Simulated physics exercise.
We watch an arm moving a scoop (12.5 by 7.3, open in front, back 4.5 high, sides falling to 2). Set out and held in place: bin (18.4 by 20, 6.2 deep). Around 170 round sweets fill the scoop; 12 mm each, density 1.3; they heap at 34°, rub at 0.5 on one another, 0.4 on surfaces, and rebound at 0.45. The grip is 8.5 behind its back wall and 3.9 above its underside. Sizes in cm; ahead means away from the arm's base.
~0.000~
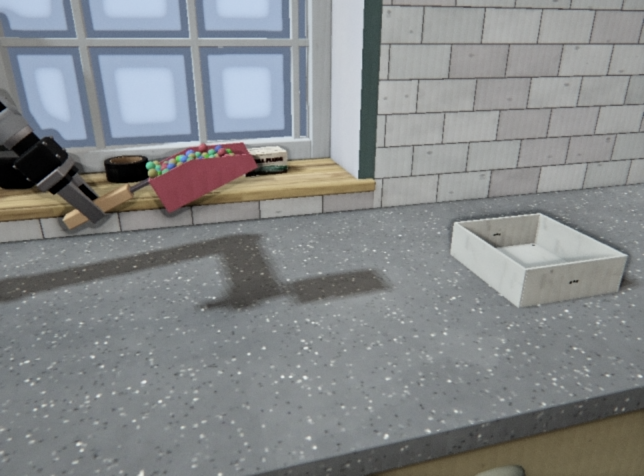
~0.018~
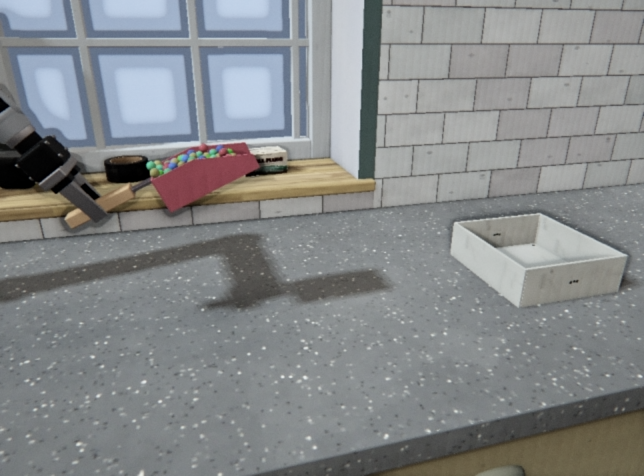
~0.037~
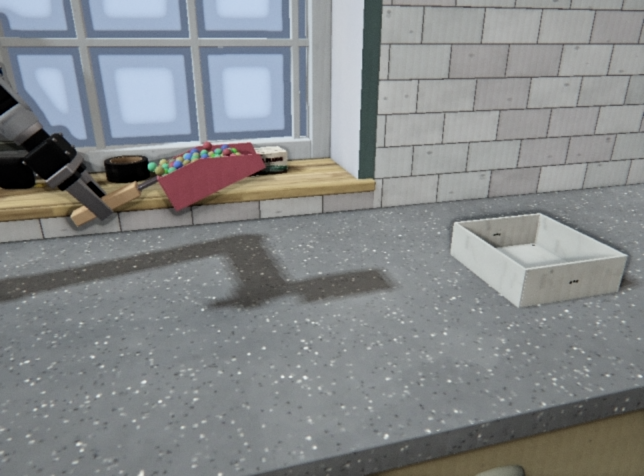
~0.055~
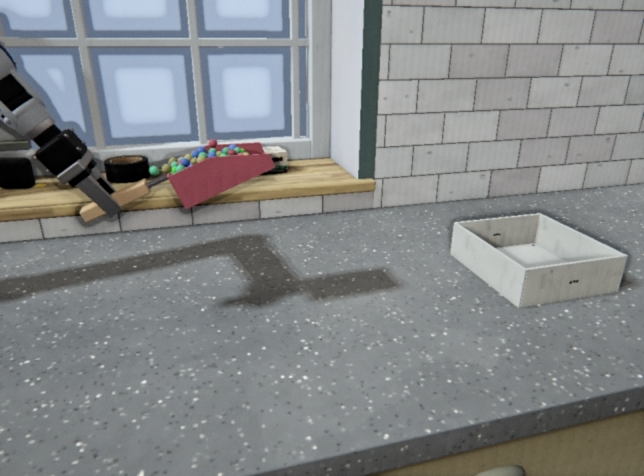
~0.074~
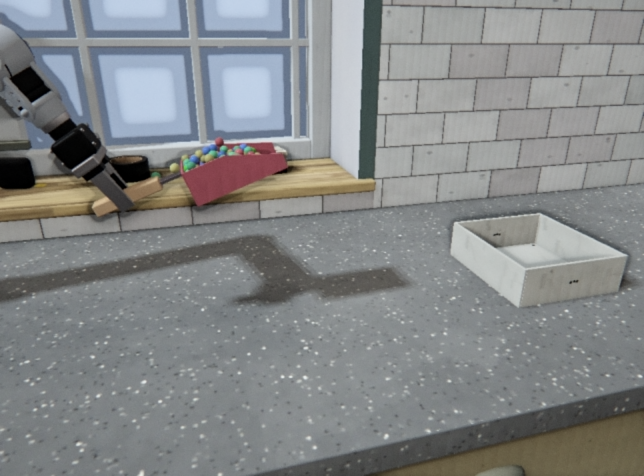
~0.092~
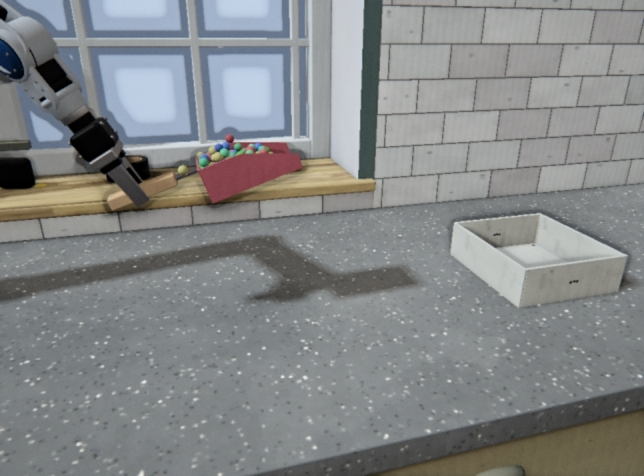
On a wooden windowsill behind a speckled grey counter with an empty white box, a robotic arm holds a red scoop heaped with colourful round sweets, barely moving at first, then shifting it slightly right as its backward tilt eases.
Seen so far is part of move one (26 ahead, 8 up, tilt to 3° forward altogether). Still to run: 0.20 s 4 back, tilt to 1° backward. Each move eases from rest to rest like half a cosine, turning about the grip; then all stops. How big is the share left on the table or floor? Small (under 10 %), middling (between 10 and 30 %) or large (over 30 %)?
A large share, over 30 %, ends on the table or floor.
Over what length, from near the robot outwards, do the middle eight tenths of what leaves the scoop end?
Roughly 28 cm.
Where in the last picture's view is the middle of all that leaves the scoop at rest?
Around (523, 267).
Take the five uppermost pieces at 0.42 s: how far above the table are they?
Roughly 24 cm.
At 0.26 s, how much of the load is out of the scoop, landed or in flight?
Some 5 per cent.
After 0.26 s, tilted 2° forward, highest piece 27 above the table; 167 on the scoop, 1 on the table or floor, 4 in flight or on a rim.
After 0.42 s, level, highest piece 25 above the table; 30 on the scoop, 8 in the bin, 2 on the table or floor, 132 in flight or on a rim.
After 0.70 s, level, highest piece 24 above the table; 90 in the bin, 58 on the table or floor, 14 on the scoop, 10 in flight or on a rim.
After 1.75 s, level, highest piece 24 above the table; 90 in the bin, 68 on the table or floor, 14 on the scoop.
At rest, 90 in the bin, 68 on the table or floor, 14 on the scoop. That is 40 % on the table or floor.
